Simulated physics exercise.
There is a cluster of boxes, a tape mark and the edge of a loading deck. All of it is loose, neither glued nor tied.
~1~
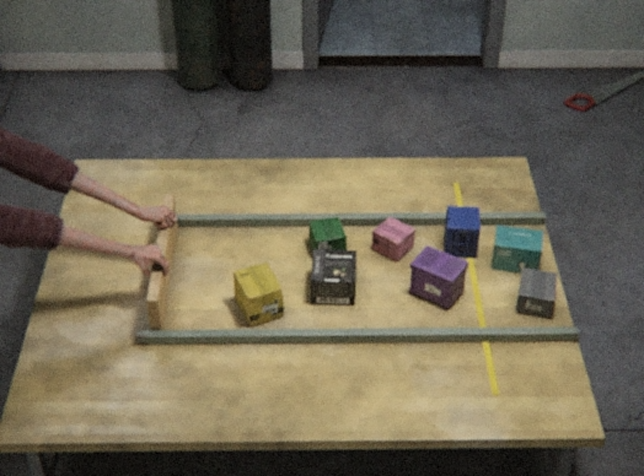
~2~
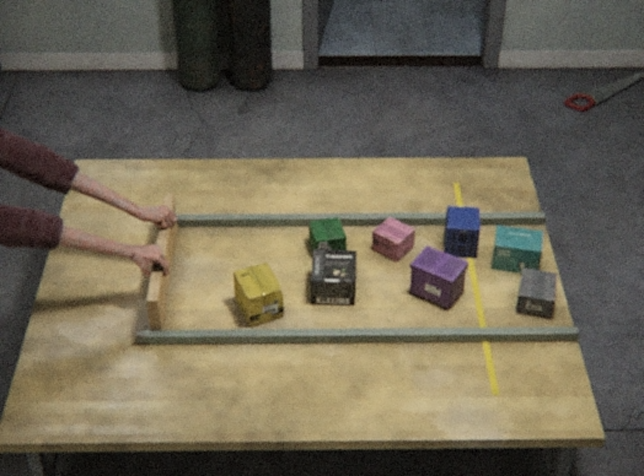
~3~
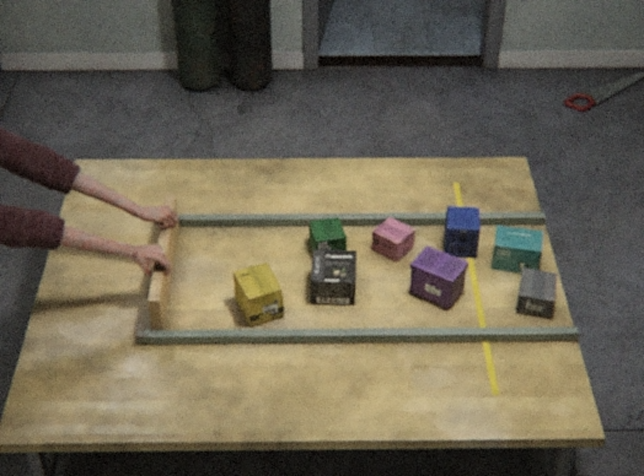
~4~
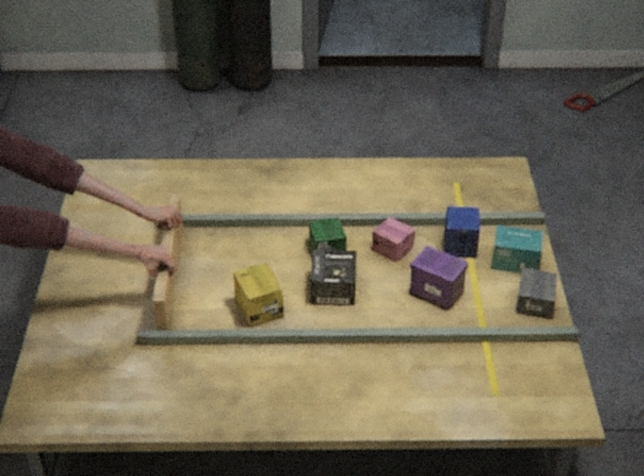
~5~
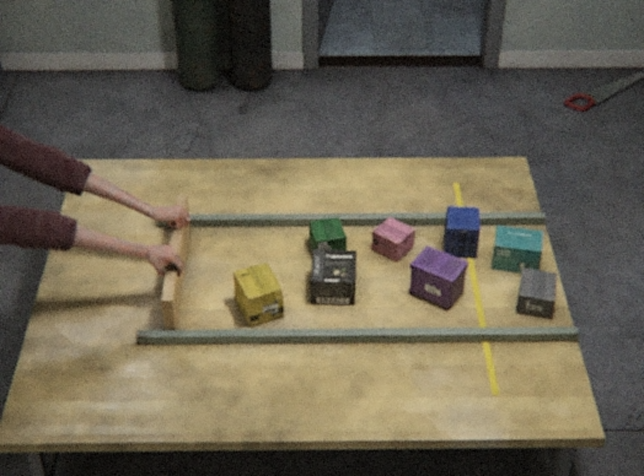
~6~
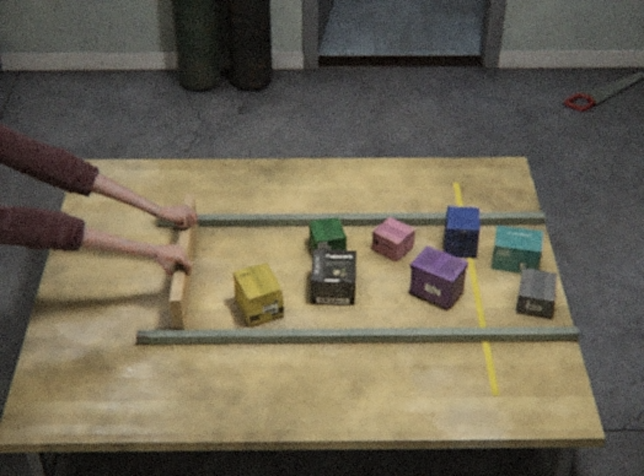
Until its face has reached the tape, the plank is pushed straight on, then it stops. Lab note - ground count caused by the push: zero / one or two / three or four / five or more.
It is going to spill one or two of them.
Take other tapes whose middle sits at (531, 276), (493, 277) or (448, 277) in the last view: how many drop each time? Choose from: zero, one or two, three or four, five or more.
Result per tape, in order - more than four / 3 or 4 / zero.
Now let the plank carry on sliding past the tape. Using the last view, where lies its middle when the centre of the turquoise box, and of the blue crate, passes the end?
The middle would be close to (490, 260) and then close to (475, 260).
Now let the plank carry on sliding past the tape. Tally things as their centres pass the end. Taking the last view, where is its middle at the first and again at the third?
At (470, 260) for the first, at (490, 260) for the third.
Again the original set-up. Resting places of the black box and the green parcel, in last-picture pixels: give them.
Black box: About (505, 264); green parcel: About (484, 235).
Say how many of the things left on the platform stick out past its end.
The number overhanging is 2.
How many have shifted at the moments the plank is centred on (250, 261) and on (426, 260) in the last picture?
So 1, and at the other place 7.
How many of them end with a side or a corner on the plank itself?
My count gives 3.
A little later, none off yet; grey parcel at rest near (537, 293); turquoise box at rest near (517, 250); blue crate at rest near (462, 232).
When it is over, the number that fall off is one or two; down, grey parcel.
